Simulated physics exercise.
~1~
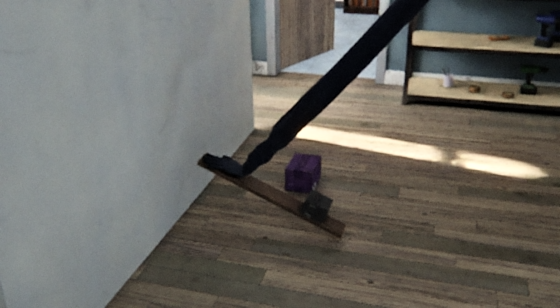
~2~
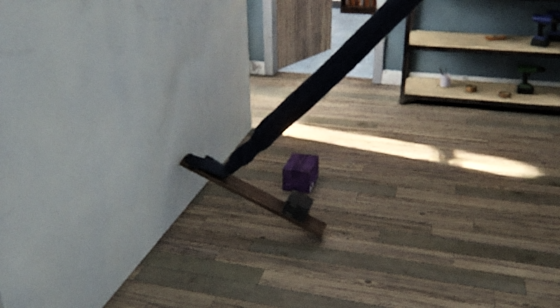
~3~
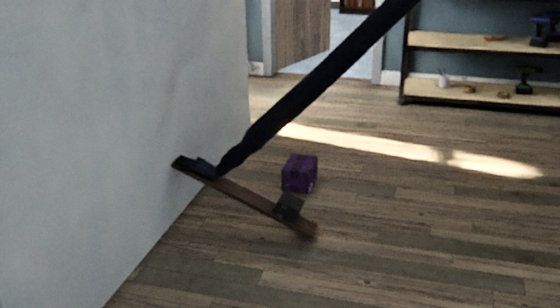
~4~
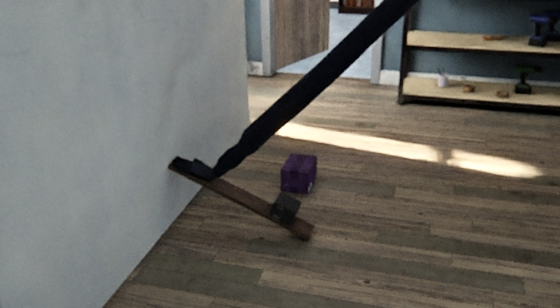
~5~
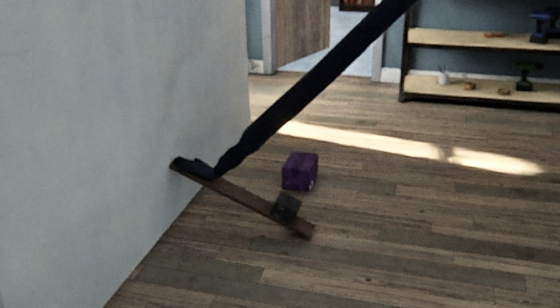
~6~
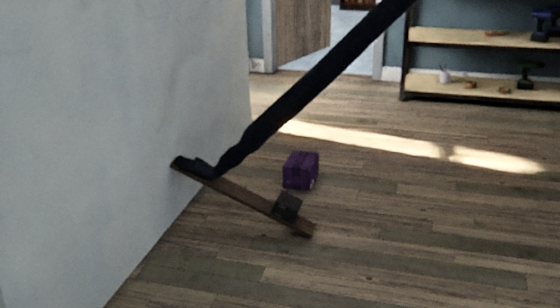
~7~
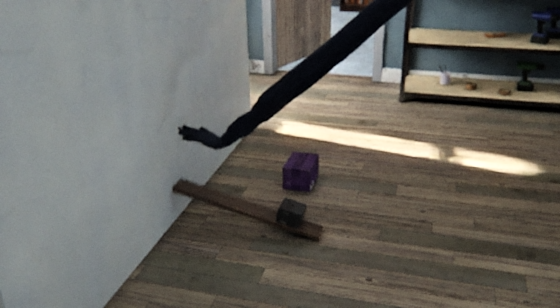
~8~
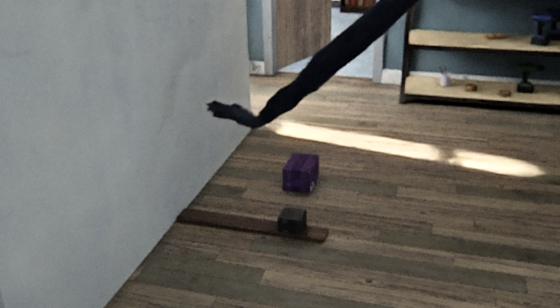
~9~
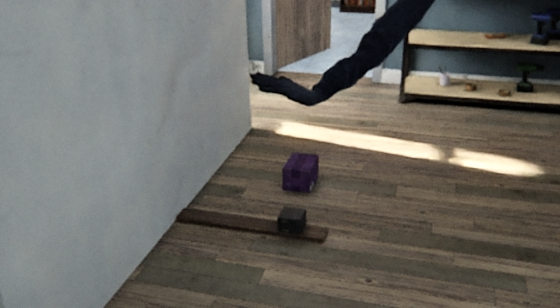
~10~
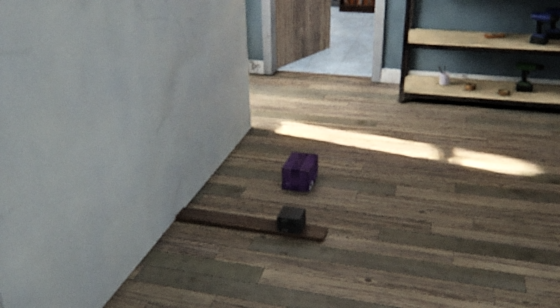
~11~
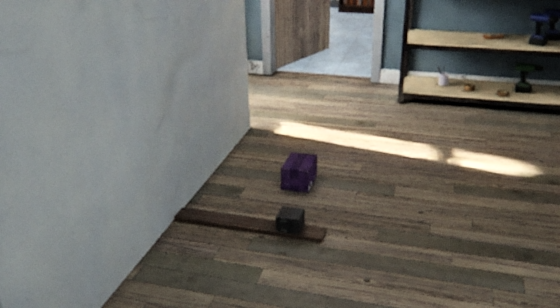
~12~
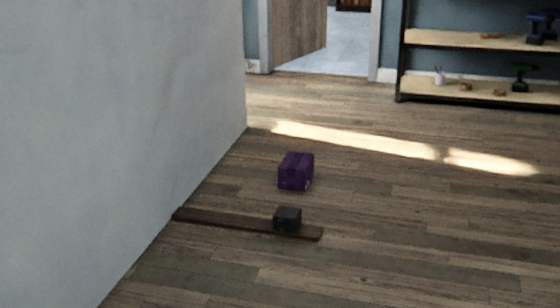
The video shows a dark arm holding a brown plank with a small dark block on it, shifting it left against a pale wall beside a purple box. The arm lets go and withdraws, and the plank slides down to rest on the wooden floor.
